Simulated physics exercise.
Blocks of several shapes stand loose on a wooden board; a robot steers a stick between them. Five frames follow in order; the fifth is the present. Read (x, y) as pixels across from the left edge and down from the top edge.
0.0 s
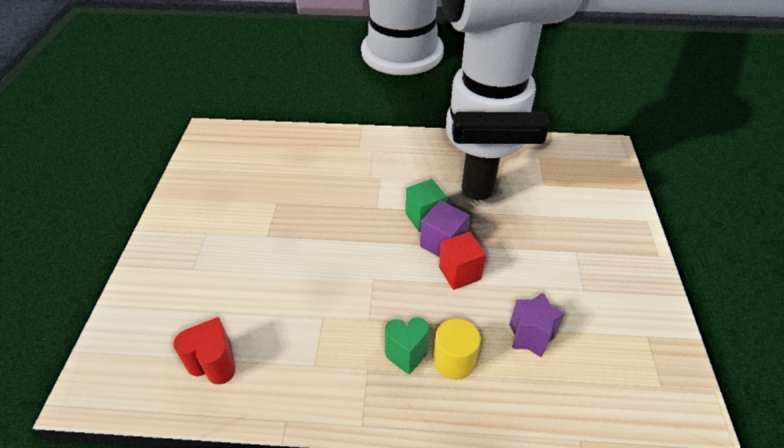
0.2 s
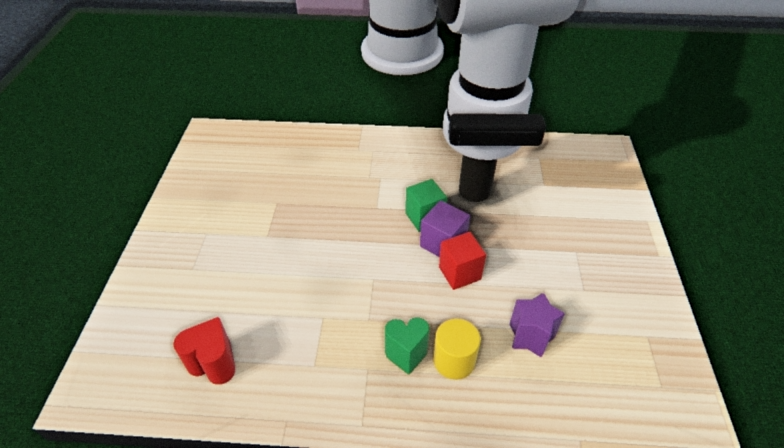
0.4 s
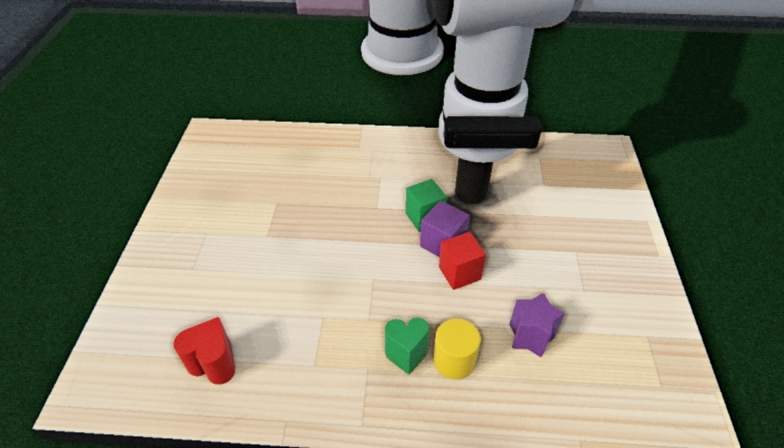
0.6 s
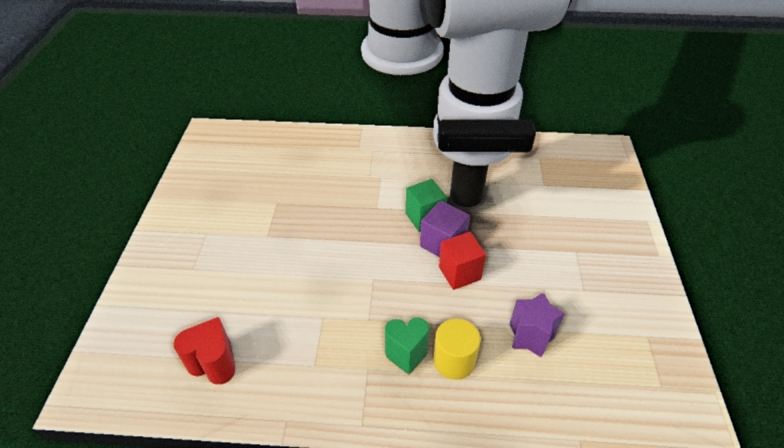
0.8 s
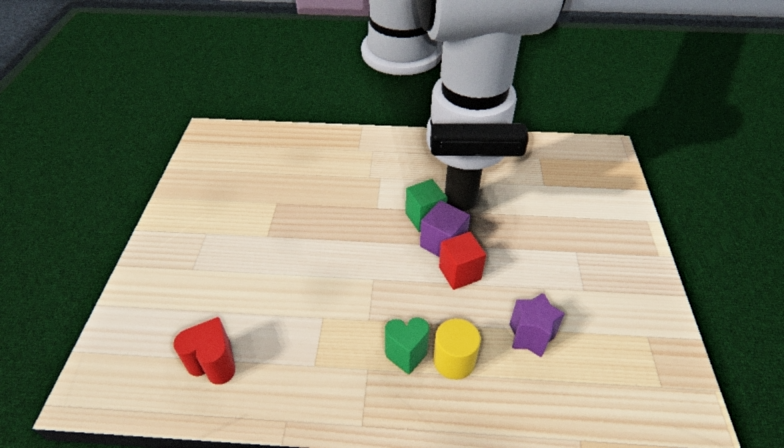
In the video, a robot arm holding a black stick moves slightly left and toward the viewer, nearing a purple cube set between green and red cubes, while all the colored blocks on the wooden board stay still.
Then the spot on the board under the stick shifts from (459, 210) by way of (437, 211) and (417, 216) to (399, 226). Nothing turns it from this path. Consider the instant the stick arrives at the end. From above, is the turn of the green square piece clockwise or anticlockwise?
Direction: Clockwise.
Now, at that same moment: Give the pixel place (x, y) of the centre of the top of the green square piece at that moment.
I predict (367, 205).
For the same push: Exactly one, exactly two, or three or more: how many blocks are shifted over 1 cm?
The answer will be one.
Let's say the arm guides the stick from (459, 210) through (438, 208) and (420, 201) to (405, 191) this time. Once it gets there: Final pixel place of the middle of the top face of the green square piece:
I'd place it at (404, 194), taking the centre of its top.
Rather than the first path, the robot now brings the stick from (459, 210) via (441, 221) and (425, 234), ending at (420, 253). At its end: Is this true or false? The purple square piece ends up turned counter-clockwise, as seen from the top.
That statement is accurate.
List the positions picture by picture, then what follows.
In the first picture, stick tip (477, 190); block tops, green square piece (427, 192); purple square piece (446, 217).
In the second picture, stick (475, 192); blocks unchanged.
In the third picture, stick (471, 194); blocks unchanged.
In the fourth picture, stick (466, 197); blocks unchanged.
In the fifth picture, stick (461, 201); green square piece (427, 192); purple square piece (446, 217).
The first path, step by step. Halfway along, stick (427, 204); green square piece (398, 196).
At the end, stick (399, 217); green square piece (367, 205), turned 20° clockwise; purple square piece in place.
